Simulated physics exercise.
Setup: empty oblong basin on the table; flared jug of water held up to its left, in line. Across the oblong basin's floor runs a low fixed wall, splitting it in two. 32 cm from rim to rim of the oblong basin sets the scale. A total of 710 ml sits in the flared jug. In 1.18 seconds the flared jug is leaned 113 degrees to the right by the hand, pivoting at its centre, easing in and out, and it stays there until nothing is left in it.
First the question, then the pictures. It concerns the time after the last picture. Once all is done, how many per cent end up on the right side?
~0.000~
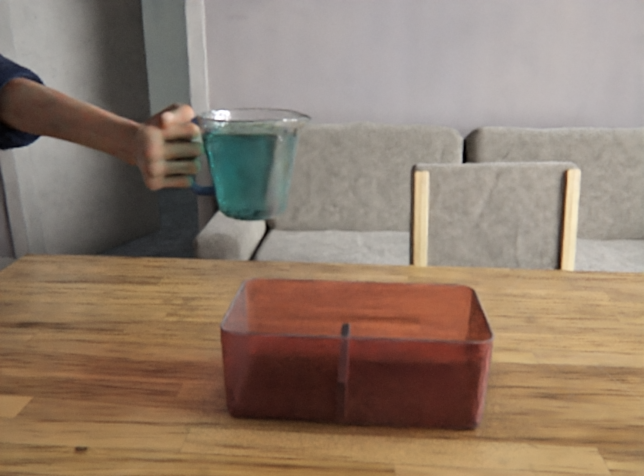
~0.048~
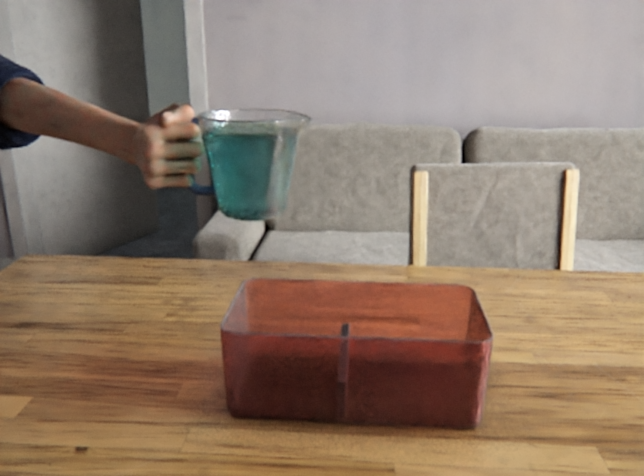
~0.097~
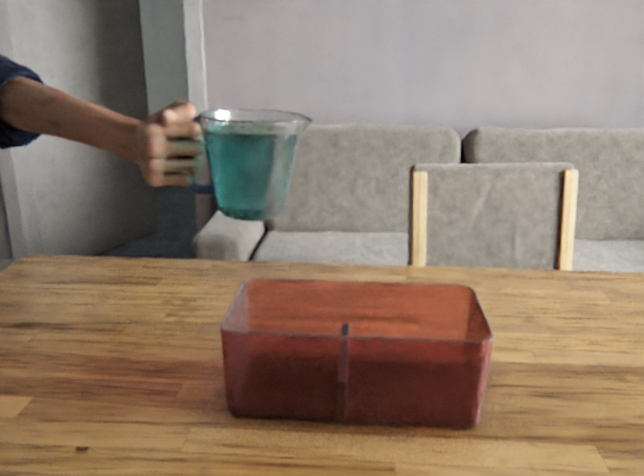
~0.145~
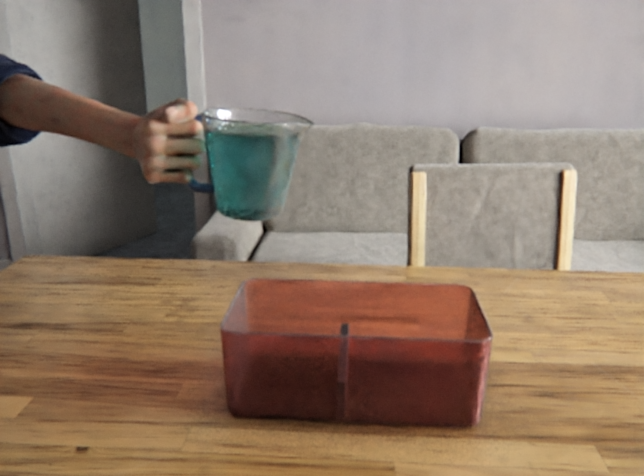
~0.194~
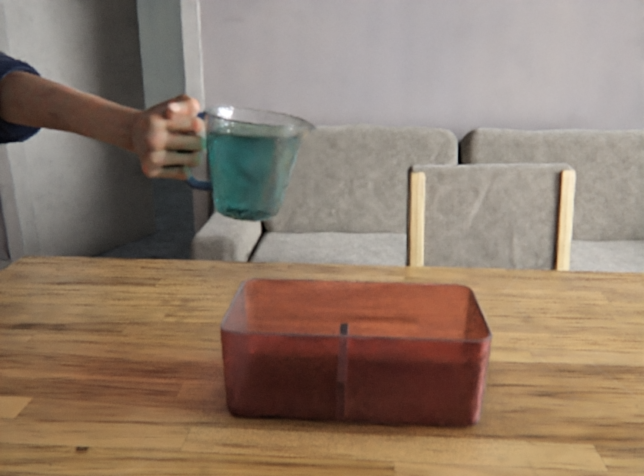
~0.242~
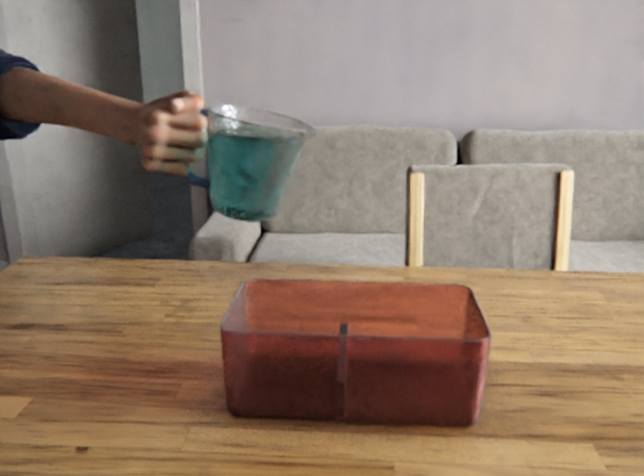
Roughly 85 percent ends up on the right side.
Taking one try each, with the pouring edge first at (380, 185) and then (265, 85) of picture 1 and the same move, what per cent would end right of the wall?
Respectively 95 and 40 %.
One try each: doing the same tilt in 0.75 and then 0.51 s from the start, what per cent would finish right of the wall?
I'd say 75 percent on the first go, 60 percent on the next.
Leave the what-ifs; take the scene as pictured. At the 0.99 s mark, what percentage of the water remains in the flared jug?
I'd estimate some 10 per cent.
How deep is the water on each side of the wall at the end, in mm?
I'd expect close to 4 mm on the left and close to 22 mm on the right.
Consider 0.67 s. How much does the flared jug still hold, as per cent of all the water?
I reckon about 70 in a hundred is still held.
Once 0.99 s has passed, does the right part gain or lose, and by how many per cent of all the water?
It ends up higher by roughly 18.
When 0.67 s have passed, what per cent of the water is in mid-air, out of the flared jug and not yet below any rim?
Around 24 in a hundred.
By 0.67 s the tilt is 69° and 70 per cent is still to pour, 0 is left of the wall and 6 right of it.
By 0.99 s the tilt is 106° and 11 per cent is still to pour, 2 is left of the wall and 67 right of it.
By 1.32 s the tilt is 113° and 0 per cent is still to pour, 14 is left of the wall and 85 right of it.
By 1.68 s the tilt is 113° and 0 per cent is still to pour, 13 is left of the wall and 85 right of it.
At rest 13 per cent lies left of the wall, 85 right of it and 2 outside.
